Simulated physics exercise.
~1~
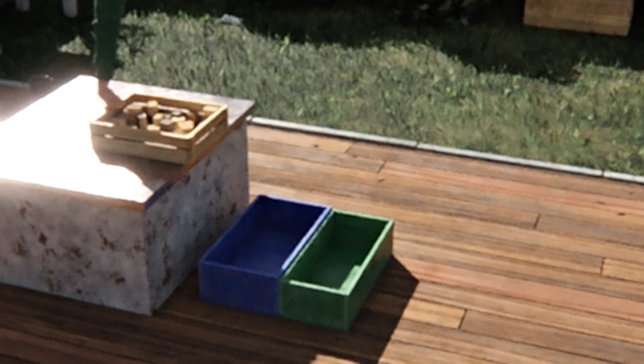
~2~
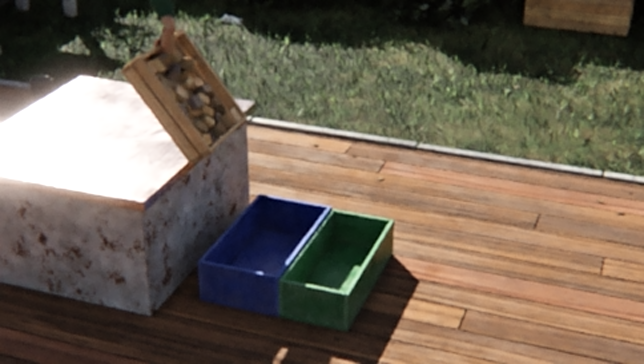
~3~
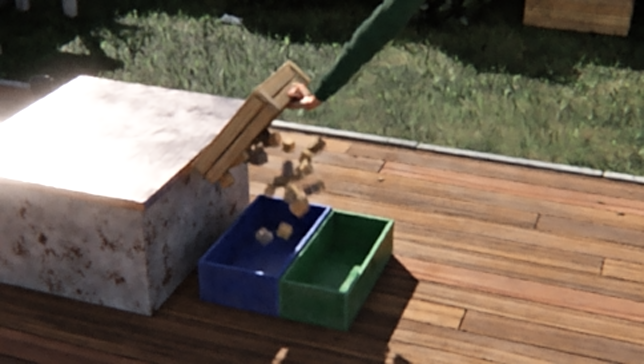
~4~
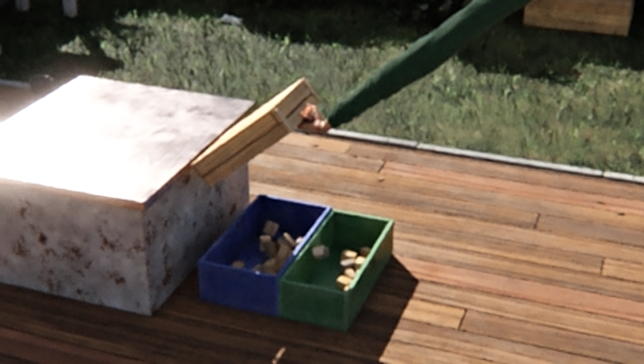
In the video, an arm in a green sleeve tips a wooden crate of small wood pieces over the right edge of a bench, spilling them downward until pieces lie in both the blue tub and the green tub below, with the crate left tilted above.
